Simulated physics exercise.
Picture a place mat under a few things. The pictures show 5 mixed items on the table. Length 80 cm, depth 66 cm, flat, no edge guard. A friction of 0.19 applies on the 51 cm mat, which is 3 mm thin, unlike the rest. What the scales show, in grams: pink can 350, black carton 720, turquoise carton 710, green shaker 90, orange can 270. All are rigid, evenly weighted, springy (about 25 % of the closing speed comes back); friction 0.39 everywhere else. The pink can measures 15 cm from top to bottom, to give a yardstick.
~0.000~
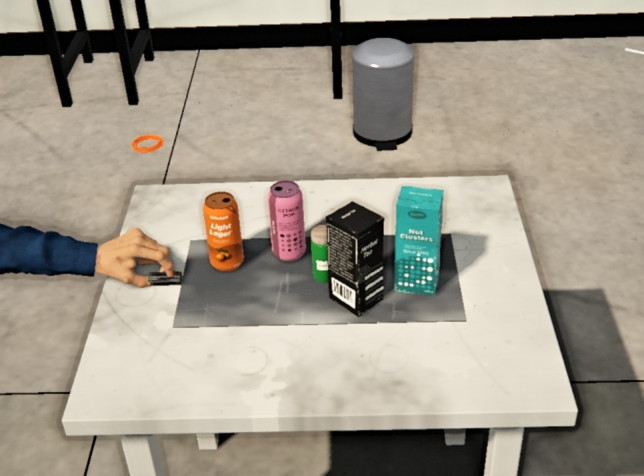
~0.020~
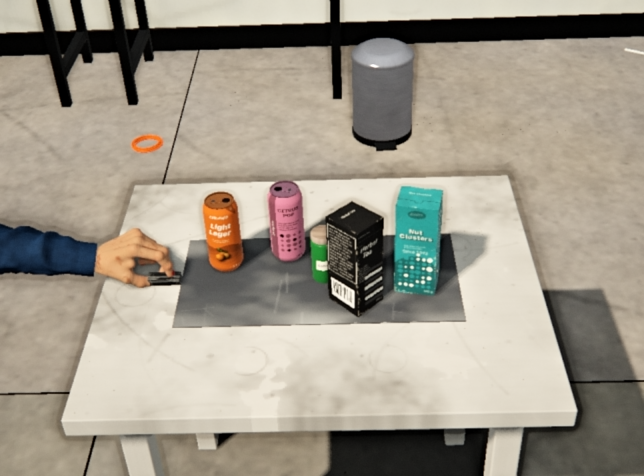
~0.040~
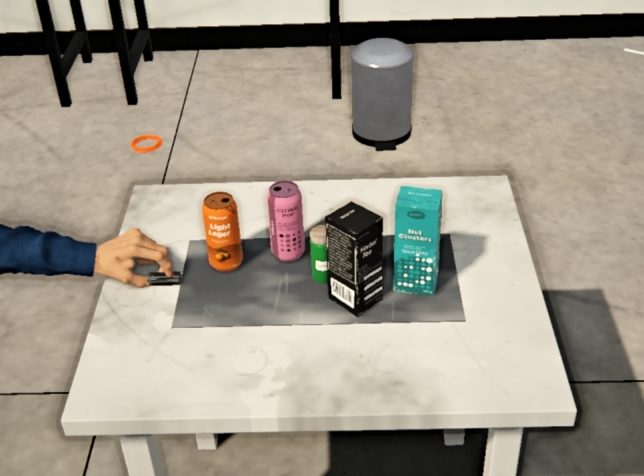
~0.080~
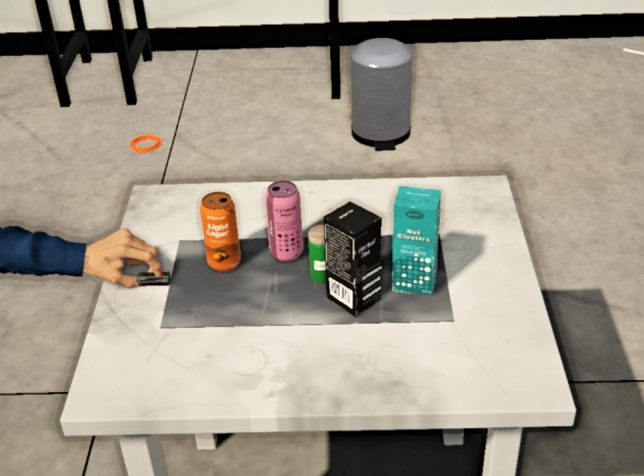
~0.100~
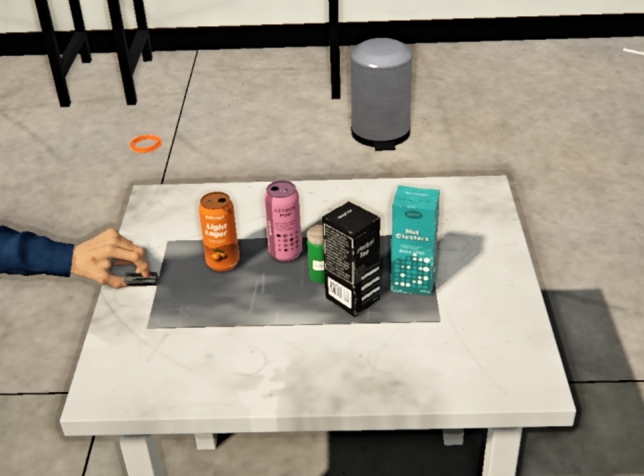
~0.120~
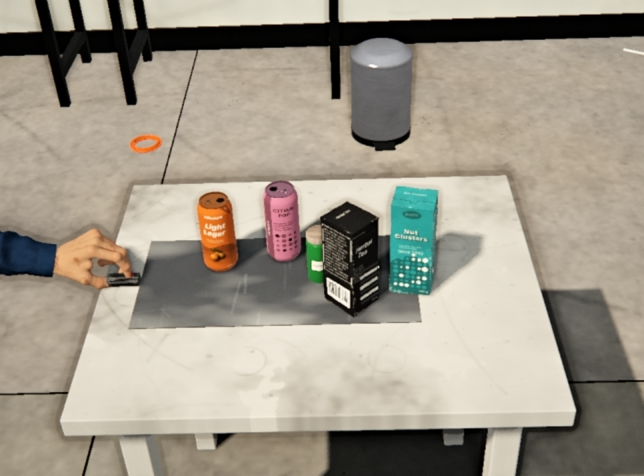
The footage shows a hand at the left gripping a gray mat beneath two cans, two cartons and a green container on a white table, then drawing it leftward while the items stay almost in place, shifting only slightly.
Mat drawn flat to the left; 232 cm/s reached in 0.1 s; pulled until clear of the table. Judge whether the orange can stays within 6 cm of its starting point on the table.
Travels too far.
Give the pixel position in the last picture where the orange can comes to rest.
At pixel (116, 258) or so, give or take.
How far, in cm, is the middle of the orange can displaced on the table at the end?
I'd put it at about 21 centimetres.
After 0.22 s, 30 cm of pull; orange can moved 3 cm near (203, 233); black carton moved 3 cm; turquoise carton moved 2 cm.
After 0.42 s, 77 cm of pull; orange can 14° off upright near (160, 234); pink can 11° off upright; green shaker moved 4 cm.
After 0.62 s, 98 cm of pull; orange can 43° off upright near (138, 237); pink can 5° off upright; black carton moved 4 cm.
In the end (1.4 s), toppled on the table, orange can; the other 4 under 6 cm from the start. At the end, from the last picture's camera, orange can near (116, 258).
